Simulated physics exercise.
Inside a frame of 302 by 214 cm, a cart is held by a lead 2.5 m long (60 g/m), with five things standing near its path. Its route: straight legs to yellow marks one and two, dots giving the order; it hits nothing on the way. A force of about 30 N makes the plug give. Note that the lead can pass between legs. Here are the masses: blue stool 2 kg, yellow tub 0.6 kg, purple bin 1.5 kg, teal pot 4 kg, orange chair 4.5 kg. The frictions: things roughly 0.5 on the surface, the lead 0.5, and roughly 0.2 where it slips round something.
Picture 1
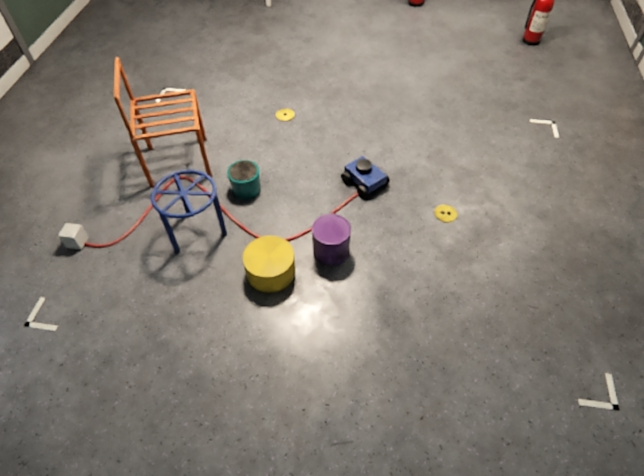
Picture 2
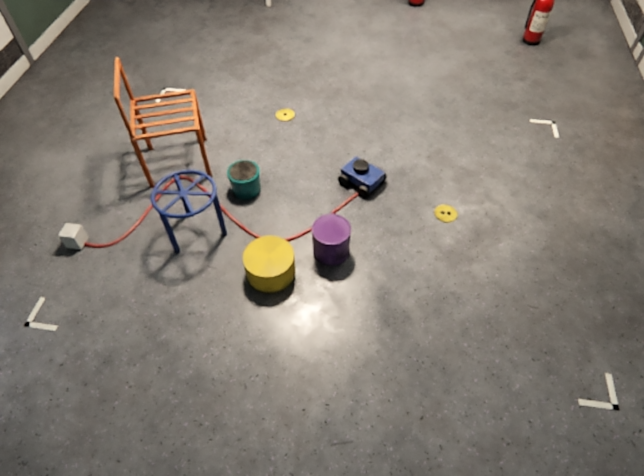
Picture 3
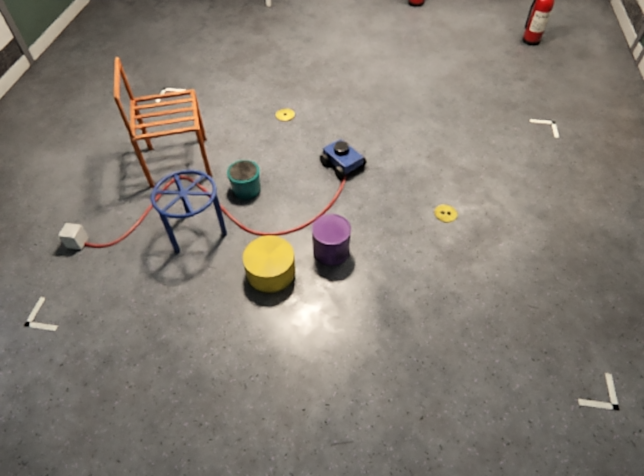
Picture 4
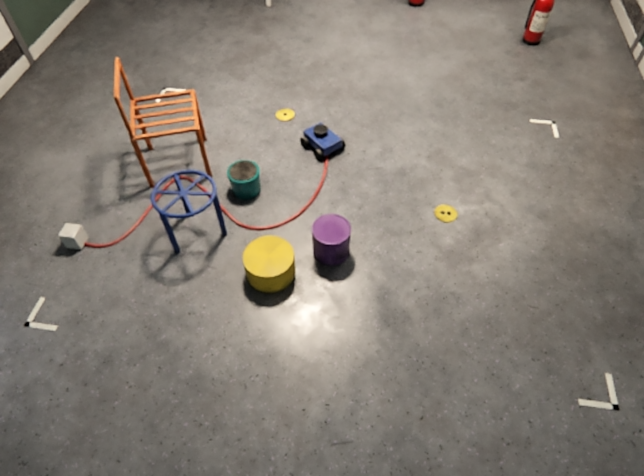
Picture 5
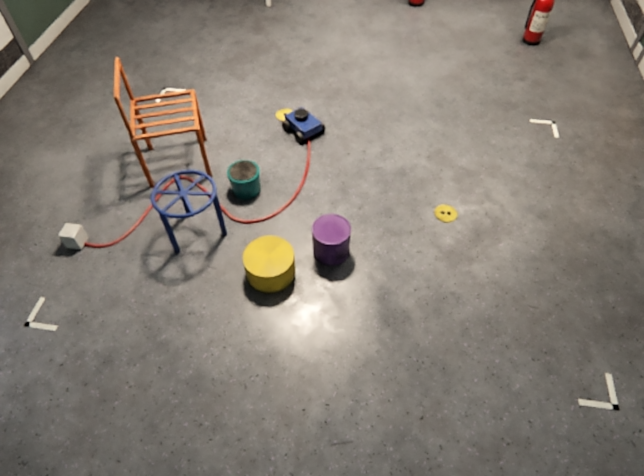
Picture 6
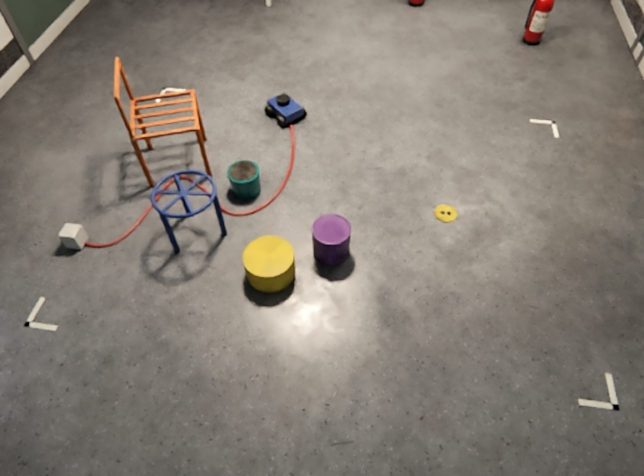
An orange chair stands at the upper left of a grey floor seen from above at an angle, with a blue stool just in front of it. Nearby are a teal pot, a yellow tub and a purple bin, and a red lead curves from a pale block at left to a small blue cart. The cart rolls up and left, covering a yellow floor marker, as the lead swings away from the bin and bends around below the pot, while the view stays still.
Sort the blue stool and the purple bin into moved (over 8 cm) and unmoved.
Sorted: Blue stool unmoved, purple bin unmoved.
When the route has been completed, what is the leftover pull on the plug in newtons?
The pull at the fixed end comes to around 0 N.
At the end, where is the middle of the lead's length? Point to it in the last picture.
(248, 200) or so.
Next, cart at (317, 133), lead slack at the fixed end; nothing else has moved.
Then, cart at (359, 159), lead slack at the fixed end; nothing else has moved.
After that, cart at (405, 187), lead slack at the fixed end; nothing else has moved.
Later, cart at (445, 212), lead slack at the fixed end; nothing else has moved.
At the end, cart at (445, 212), lead slack at the fixed end; blue stool 0 cm off its start at (183, 192), purple bin 0 cm off its start at (331, 229).
